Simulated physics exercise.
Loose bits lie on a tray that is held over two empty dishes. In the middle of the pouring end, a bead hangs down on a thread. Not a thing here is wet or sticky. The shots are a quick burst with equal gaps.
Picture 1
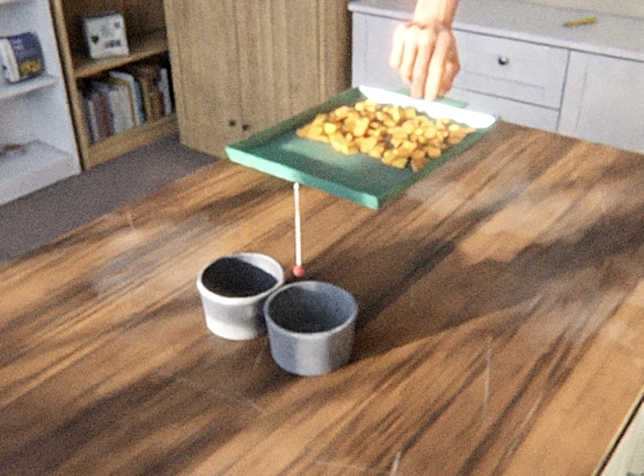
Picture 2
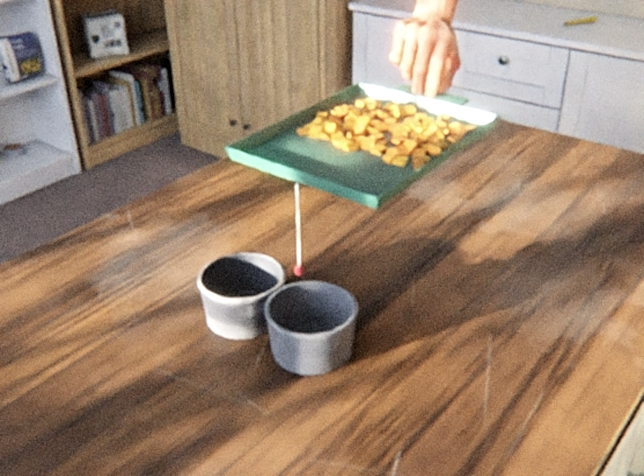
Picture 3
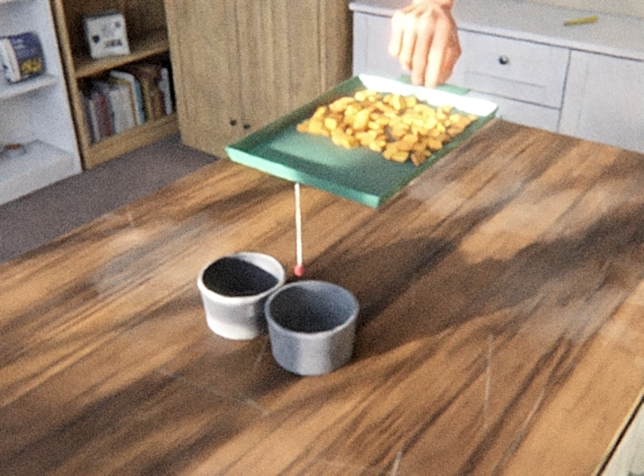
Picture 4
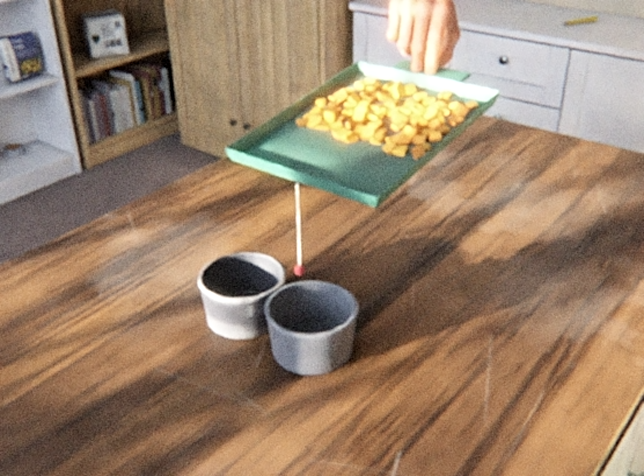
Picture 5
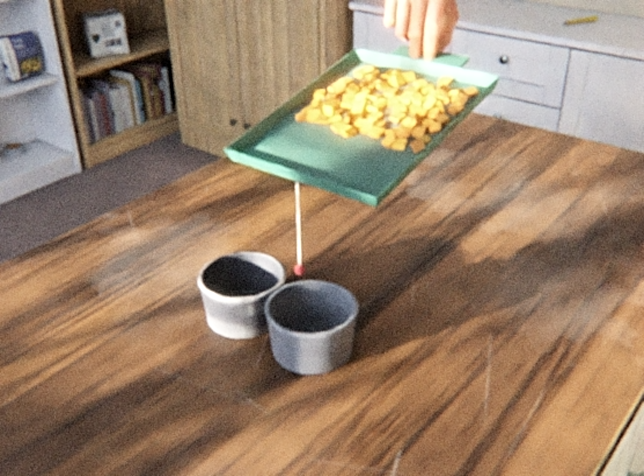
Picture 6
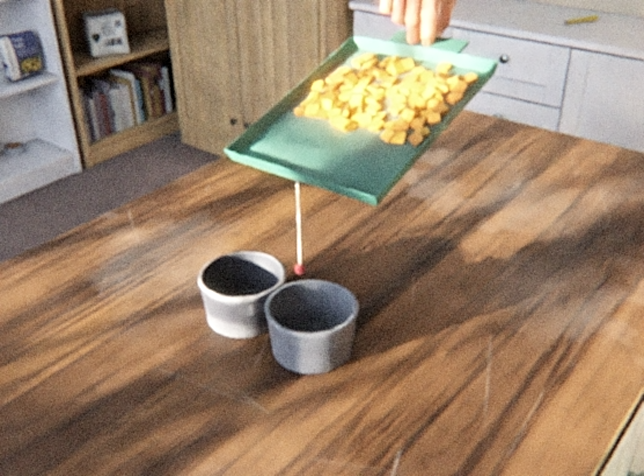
On a wooden table in a room with shelves and cabinets, two empty dishes sit beneath a green tray of small orange-yellow pieces, while a hand gradually raises the tray's far end, the pieces staying bunched near it.
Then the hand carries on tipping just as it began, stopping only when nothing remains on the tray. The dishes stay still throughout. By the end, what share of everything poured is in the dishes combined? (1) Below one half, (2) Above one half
2.
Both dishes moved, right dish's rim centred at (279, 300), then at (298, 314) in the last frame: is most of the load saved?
The bulk of it, then the bulk of it.
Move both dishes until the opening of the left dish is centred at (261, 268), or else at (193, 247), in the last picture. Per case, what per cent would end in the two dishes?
Roughly 40% on the first try and 40% on the second.
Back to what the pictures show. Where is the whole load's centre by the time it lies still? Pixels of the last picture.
Once it all stops, the middle lies near (254, 325).
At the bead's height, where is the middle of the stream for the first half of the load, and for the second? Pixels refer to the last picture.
Points: About (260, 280), then about (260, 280).
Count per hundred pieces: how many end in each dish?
Left 40 %, right 30 %.
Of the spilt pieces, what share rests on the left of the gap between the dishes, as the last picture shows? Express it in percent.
Estimate: Near 80 per cent.
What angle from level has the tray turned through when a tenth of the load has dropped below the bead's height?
Approx. reading: About 65°.
Shortly afterwards, tray tipped steeply; the bulk on the tray; a little in the air.
Next, tray tipped right over; near two thirds on the tray; a little in the right dish; a little in the left dish; near a quarter outside both; only a few in the air.
Some moments later, tray tipped past a quarter turn; near a quarter in the right dish; near half in the left dish; near a quarter outside both.
In the end, tray tipped past a quarter turn; near a quarter in the right dish; near half in the left dish; near a quarter outside both.
